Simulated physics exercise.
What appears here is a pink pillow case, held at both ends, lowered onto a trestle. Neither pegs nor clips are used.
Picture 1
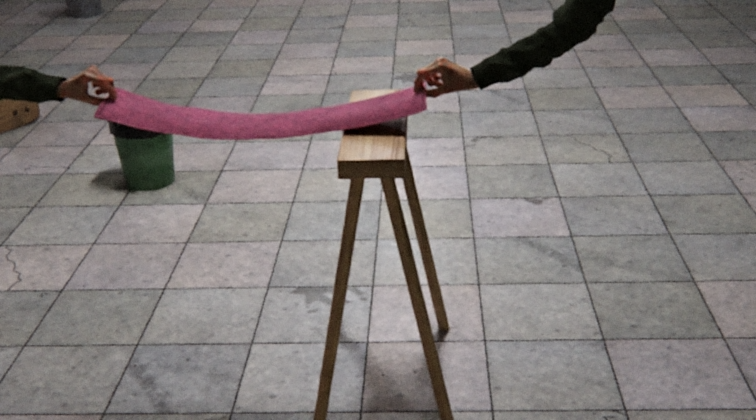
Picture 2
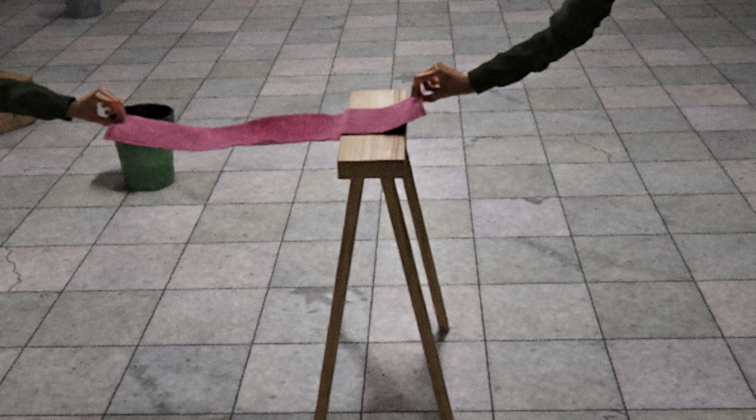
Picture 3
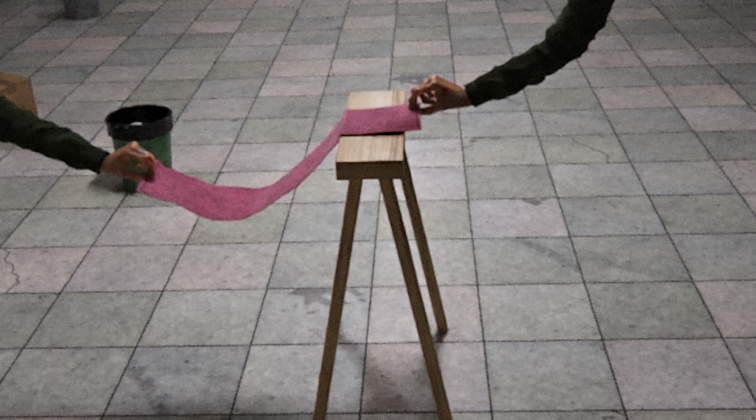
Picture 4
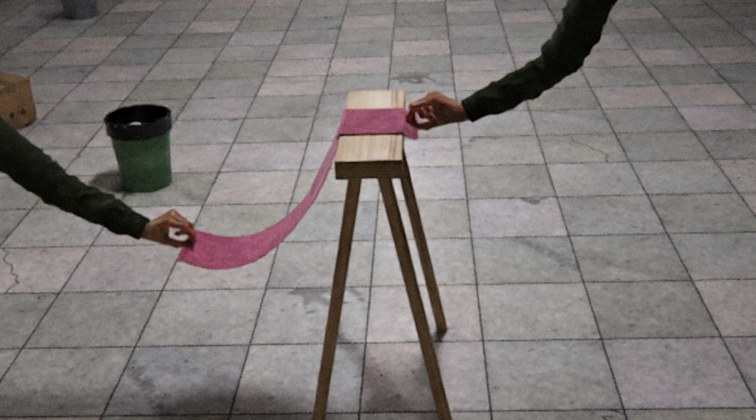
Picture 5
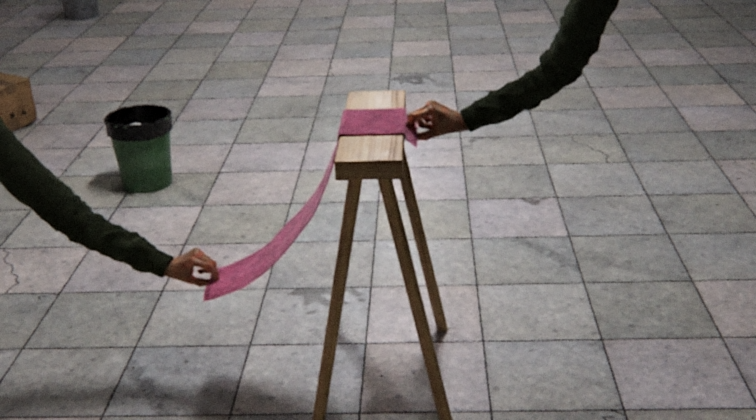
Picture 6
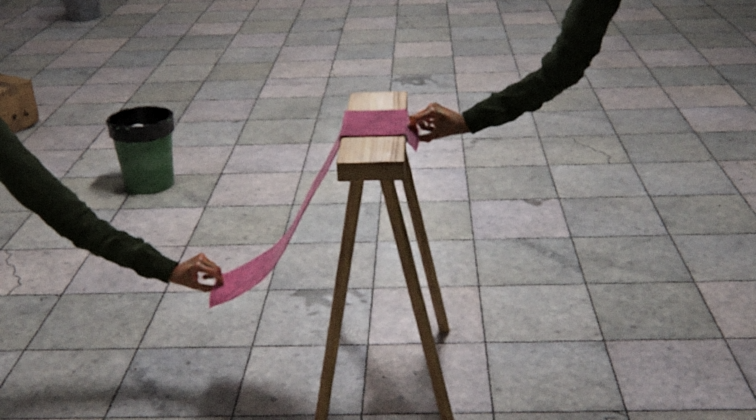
On a tiled floor, two hands lowering a strip of pink cloth across a wooden trestle, the left hand drawing its end downward.
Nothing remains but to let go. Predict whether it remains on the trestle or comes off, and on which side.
It comes off on the left.
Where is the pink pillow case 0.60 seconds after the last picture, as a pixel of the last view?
At that time it has reached (323, 372).
Then, 0.36 s after the last picture, pillow case clear of the top and falling near (319, 273).
Then, 0.60 s after the last picture, pillow case in a heap on the floor near (323, 372).
At rest, pillow case in a heap on the floor near (320, 375). The pink pillow case slips off to the left.
